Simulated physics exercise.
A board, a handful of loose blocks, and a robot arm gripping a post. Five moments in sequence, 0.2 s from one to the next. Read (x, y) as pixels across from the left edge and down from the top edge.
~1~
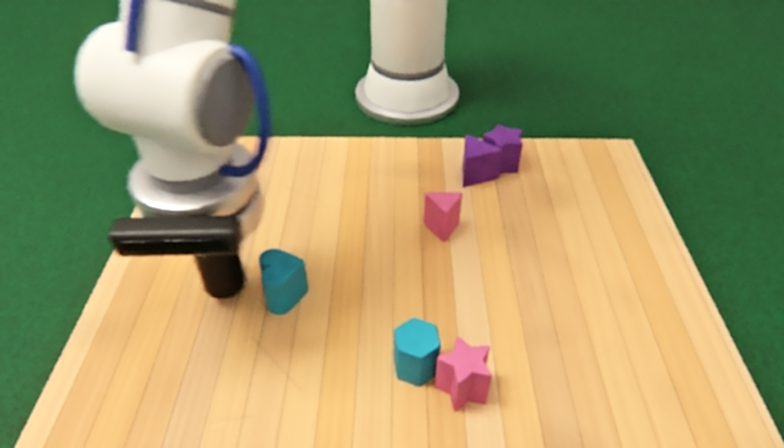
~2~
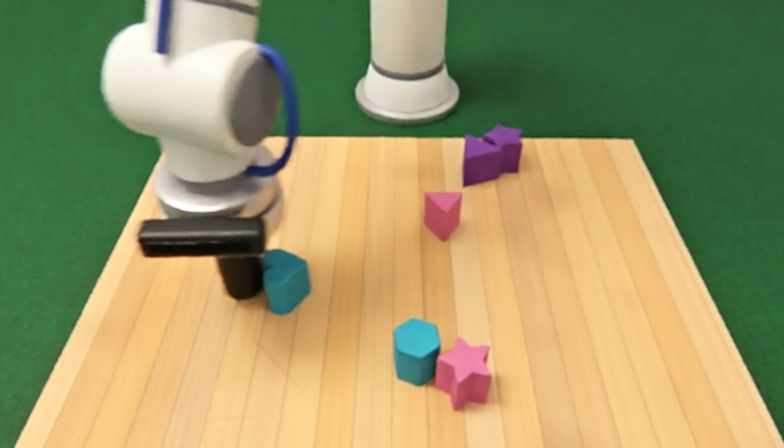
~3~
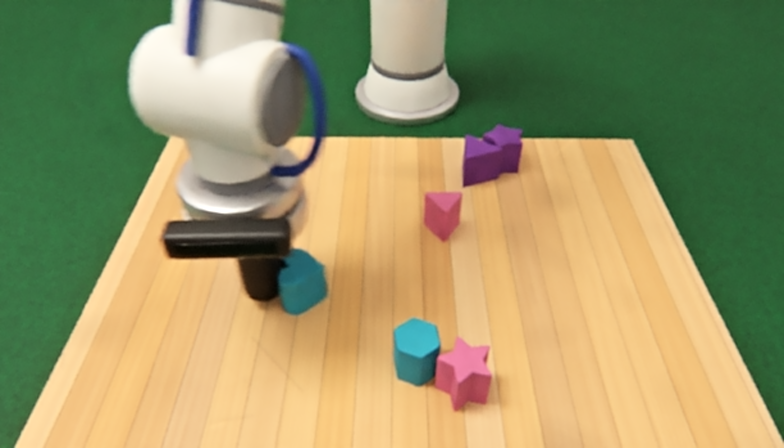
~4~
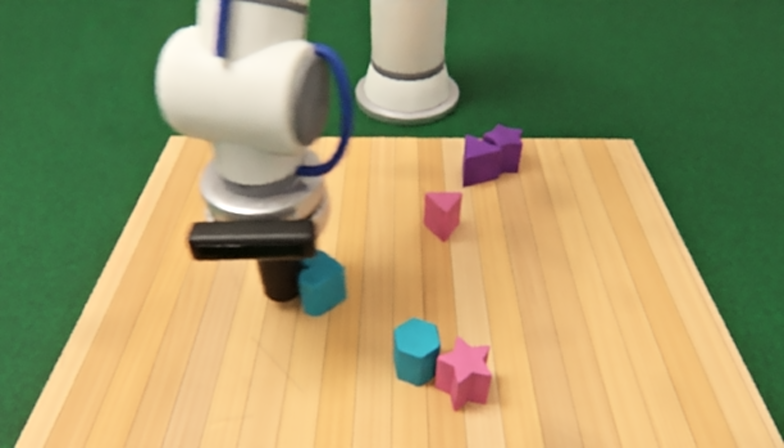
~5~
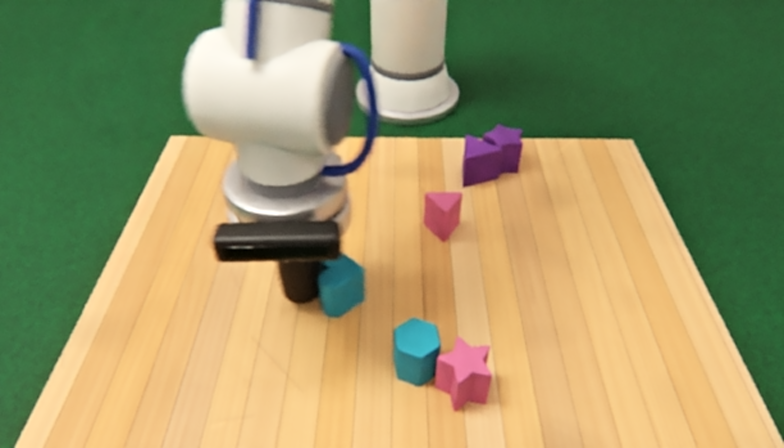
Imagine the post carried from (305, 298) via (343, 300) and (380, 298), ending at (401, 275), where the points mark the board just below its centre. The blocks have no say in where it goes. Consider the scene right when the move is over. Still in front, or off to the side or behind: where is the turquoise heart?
Gone from the front.
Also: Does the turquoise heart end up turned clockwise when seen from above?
Short answer: Yes.
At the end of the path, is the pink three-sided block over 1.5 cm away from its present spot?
No.
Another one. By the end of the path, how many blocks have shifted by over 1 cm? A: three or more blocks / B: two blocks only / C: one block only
That would be C.
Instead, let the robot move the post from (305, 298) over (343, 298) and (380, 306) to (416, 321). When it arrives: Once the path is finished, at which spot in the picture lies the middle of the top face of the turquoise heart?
It should be at (455, 282) by then.
What follows on the original path. One third of the way, post (343, 290); turquoise heart (380, 270).
Two thirds of the way, post (381, 288); turquoise heart (419, 270).
At the end, post (401, 265); turquoise heart (431, 265), turned 30° clockwise; turquoise six-sided block not moved; pink three-sided block not moved.
